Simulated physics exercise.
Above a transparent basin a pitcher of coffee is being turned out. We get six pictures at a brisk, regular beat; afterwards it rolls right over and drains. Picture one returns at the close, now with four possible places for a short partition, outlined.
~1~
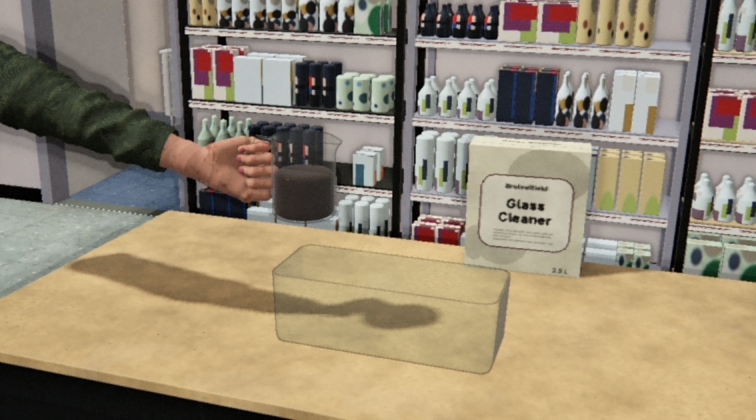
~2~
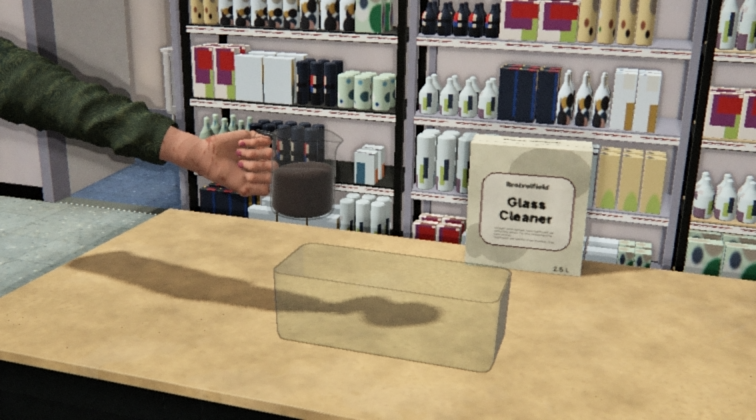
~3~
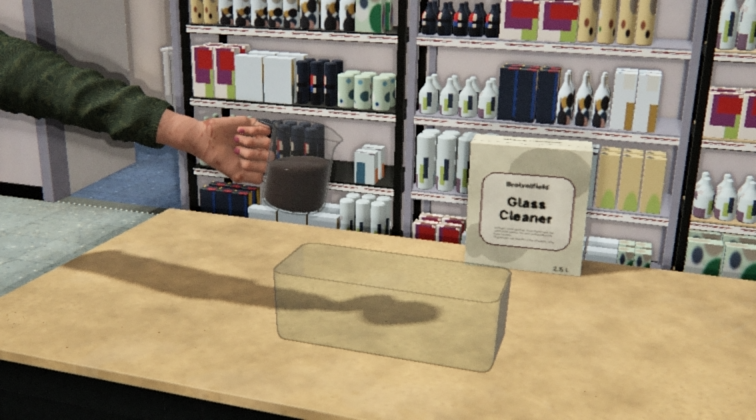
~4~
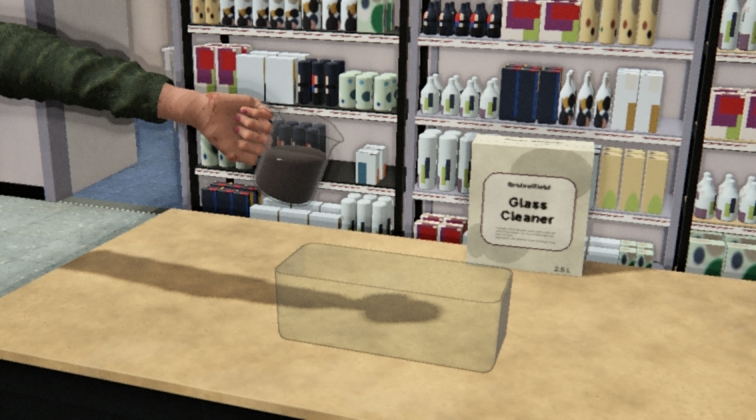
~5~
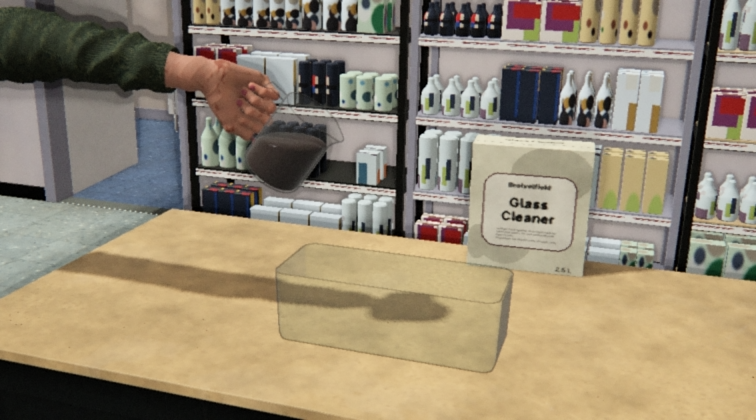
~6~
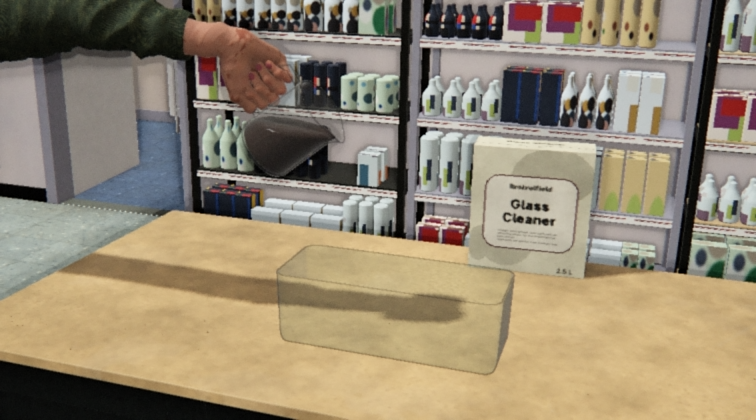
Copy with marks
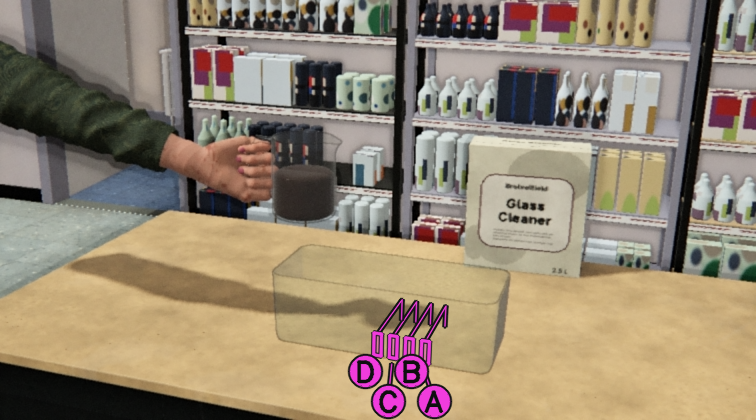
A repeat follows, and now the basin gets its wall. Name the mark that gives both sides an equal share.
Place B does it best.
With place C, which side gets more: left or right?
The right one.
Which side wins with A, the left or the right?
More ends on the left.
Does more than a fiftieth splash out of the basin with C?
Yes, it does.
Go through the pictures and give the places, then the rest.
Upright, lip at (340, 142); basin from (277, 337) to (492, 373); nothing has left yet.
Tipped about 3°, lip at (341, 141); nothing has left yet.
Tipped about 10°, lip at (341, 140); nothing has left yet.
Tipped about 21°, lip at (342, 140); nothing has left yet.
Tipped about 36°, lip at (342, 140); nothing has left yet.
Tipped about 53°, lip at (343, 141); nothing has left yet.
On the marked copy, A at (423, 369); B at (407, 366); C at (391, 363); D at (376, 361).
Choosing A, about 80 % ends left of the wall and 11 % right of it; 9 % is lost outside.
Choosing B, about 53 % ends left of the wall and 43 % right of it; 5 % is lost outside.
Choosing C, about 16 % ends left of the wall and 77 % right of it; 7 % is lost outside.
Choosing D, about 14 % ends left of the wall and 78 % right of it; 9 % is lost outside.
